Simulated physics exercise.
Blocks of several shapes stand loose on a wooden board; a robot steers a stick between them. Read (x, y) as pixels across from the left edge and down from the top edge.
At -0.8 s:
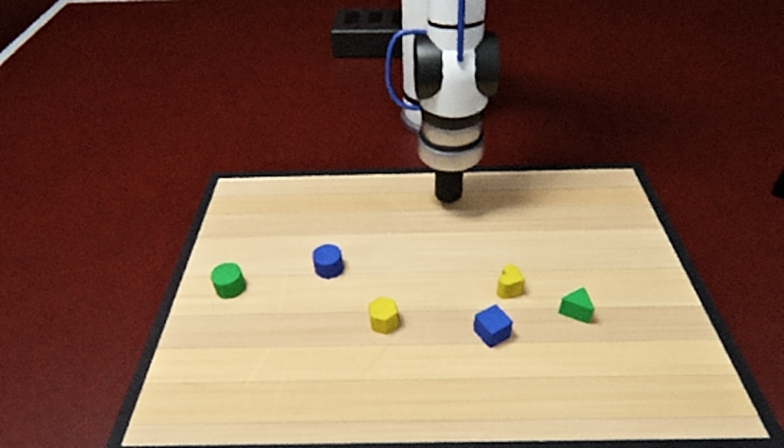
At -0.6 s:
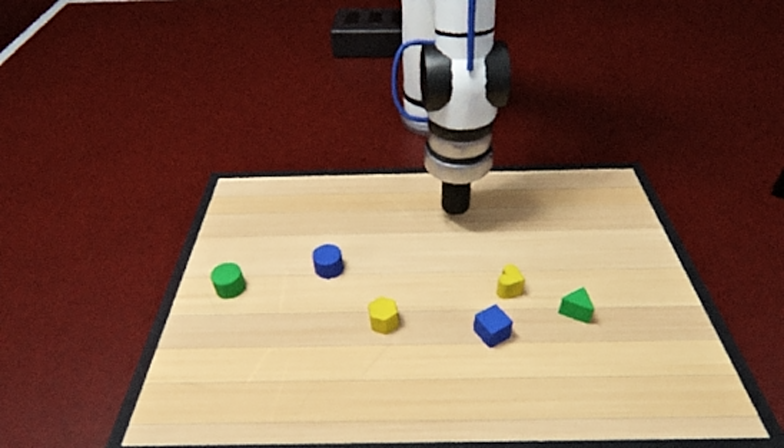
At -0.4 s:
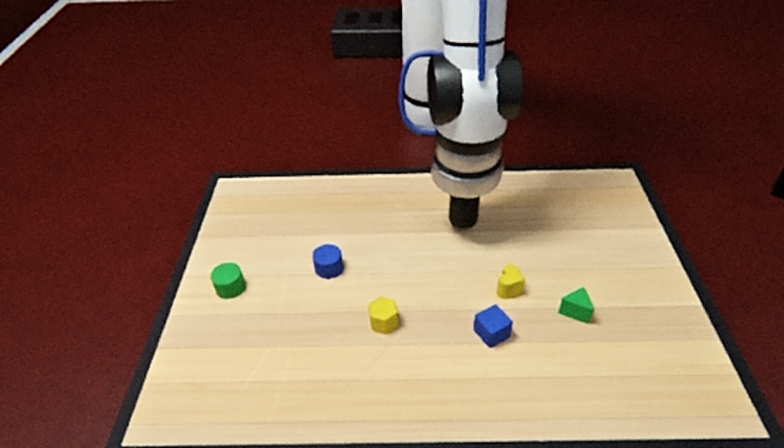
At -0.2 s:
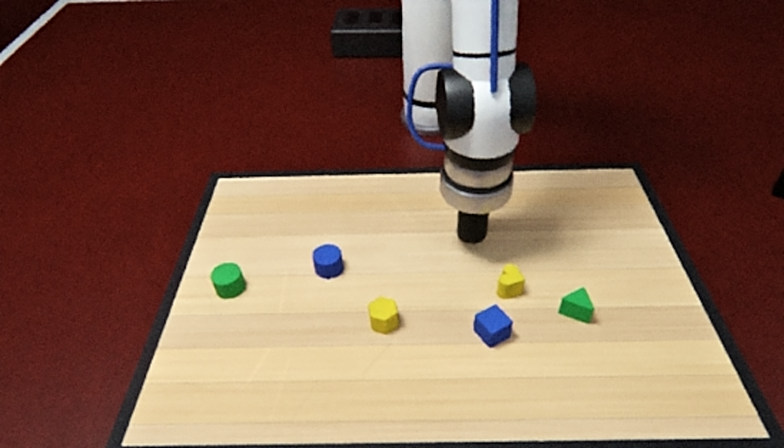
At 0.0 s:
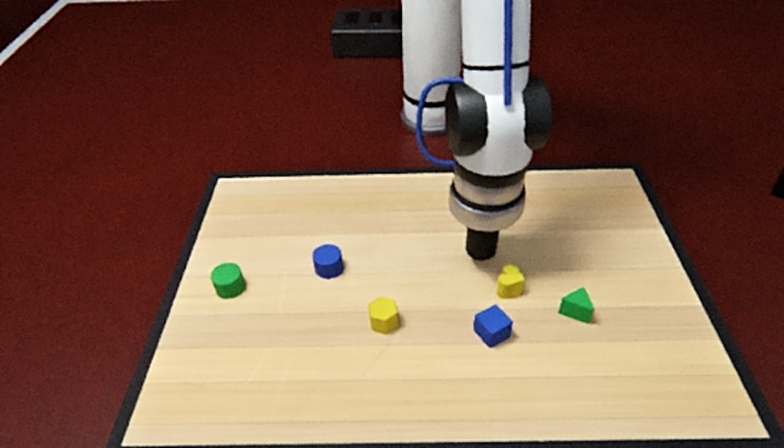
The clip opens on a wooden board with six small green, blue and yellow blocks spread across it, while a white robot arm holds a dark stick near the far edge. The arm moves the stick steadily nearer and slightly right, close to the yellow heart block, and the blocks stay still.
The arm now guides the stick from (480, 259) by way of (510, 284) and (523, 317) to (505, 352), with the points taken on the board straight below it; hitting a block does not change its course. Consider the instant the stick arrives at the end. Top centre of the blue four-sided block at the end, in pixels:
Its top middle: (475, 328).
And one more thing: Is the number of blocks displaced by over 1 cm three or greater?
That would be a no.
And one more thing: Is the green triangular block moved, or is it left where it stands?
The green triangular block will stay where it is.
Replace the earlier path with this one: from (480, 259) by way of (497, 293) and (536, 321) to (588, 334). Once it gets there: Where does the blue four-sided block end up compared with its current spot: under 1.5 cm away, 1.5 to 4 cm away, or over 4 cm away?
Answer: Less than 1.5 cm.
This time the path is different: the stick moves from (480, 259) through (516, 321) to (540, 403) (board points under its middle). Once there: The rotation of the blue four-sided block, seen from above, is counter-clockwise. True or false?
The claim does not hold.
On the path given first. One third of the way, stick (513, 276); yellow heart block (522, 290), turned 45° clockwise.
Two thirds of the way, stick (525, 309); yellow heart block (535, 325), turned 55° clockwise.
At the end, stick (507, 343); blue four-sided block (476, 328), turned 55° clockwise; yellow heart block (535, 350); green triangular block in place.
